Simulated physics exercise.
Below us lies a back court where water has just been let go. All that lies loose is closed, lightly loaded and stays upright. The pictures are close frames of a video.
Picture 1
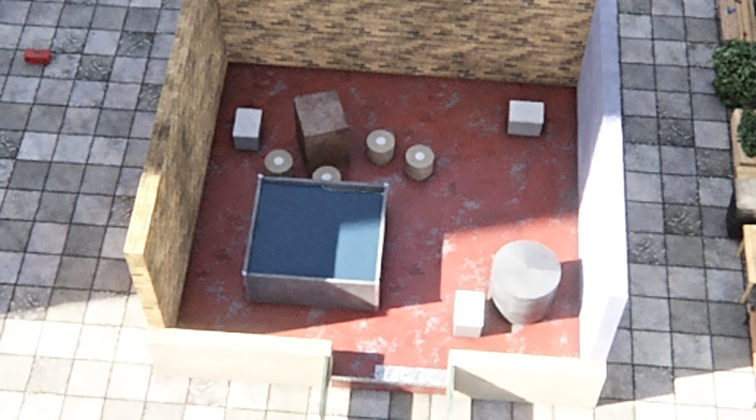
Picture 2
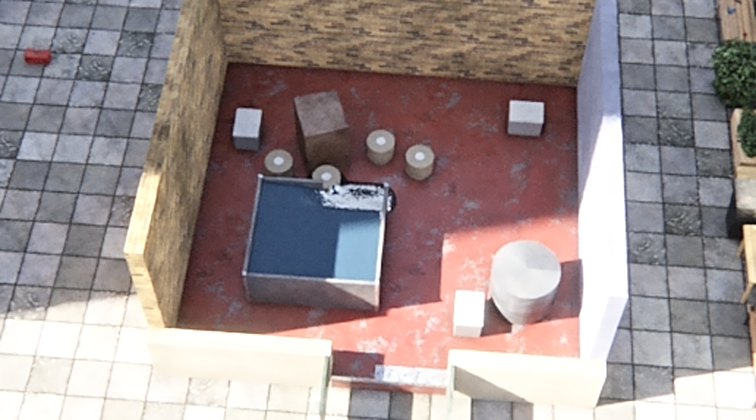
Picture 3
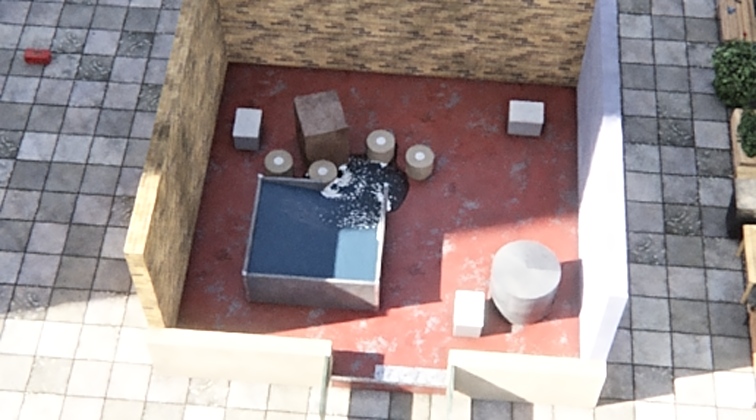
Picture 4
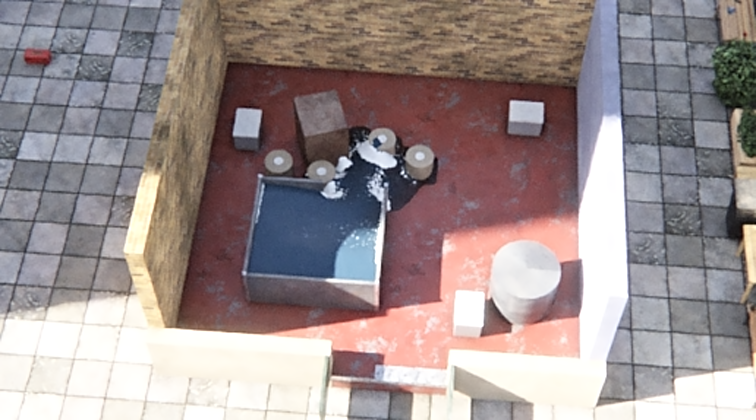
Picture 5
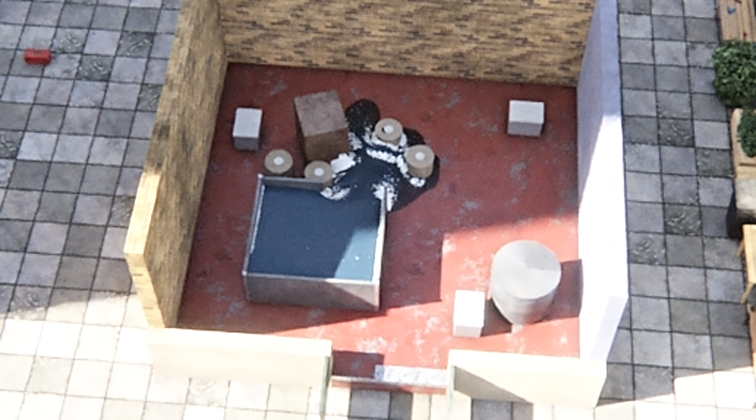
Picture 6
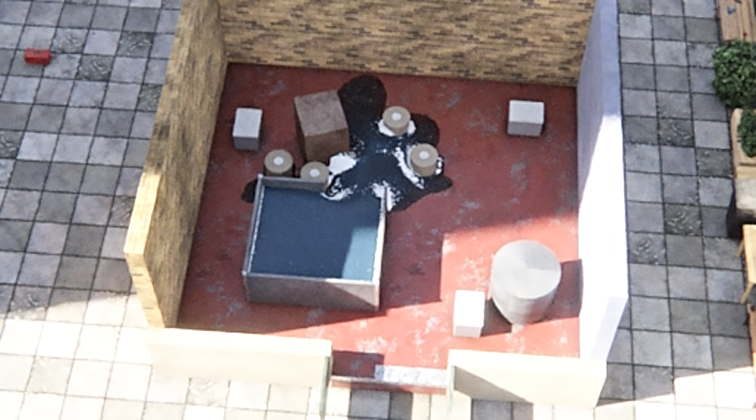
The footage shows a walled red-floored court where water surges over the far right corner of an open tank, then spreads dark and foaming among small round tubs, nudging a few of them slightly across the ground.
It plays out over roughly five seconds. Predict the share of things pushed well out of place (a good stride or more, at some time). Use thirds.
It is one to two thirds.
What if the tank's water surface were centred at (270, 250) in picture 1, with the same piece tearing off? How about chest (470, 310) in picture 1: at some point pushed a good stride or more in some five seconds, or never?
My call: Short of that.
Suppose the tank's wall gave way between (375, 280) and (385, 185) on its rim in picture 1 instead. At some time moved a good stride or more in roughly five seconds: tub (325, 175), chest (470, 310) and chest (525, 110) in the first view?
In that order: Short of that, moved that far, moved that far.
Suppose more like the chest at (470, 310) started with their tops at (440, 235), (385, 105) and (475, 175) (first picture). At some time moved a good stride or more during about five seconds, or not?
In turn: Short of that, yes, short of that.
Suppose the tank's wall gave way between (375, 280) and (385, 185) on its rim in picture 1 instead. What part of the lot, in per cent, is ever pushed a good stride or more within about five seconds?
Close to 30 %.
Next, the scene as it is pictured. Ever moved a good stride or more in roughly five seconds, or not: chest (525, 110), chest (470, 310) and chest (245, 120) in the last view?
In turn: Yes, no, no.
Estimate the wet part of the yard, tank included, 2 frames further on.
Roughly 30 per cent.
A moment on, 2 of 7 are well off their spots; 0 afloat.
Next, 3 of 7 are well off their spots; 1 afloat.
Later, 4 of 7 are well off their spots; 1 afloat.
In the end, 4 of 7 are well off their spots, and 4 have been at some point; 0 afloat.
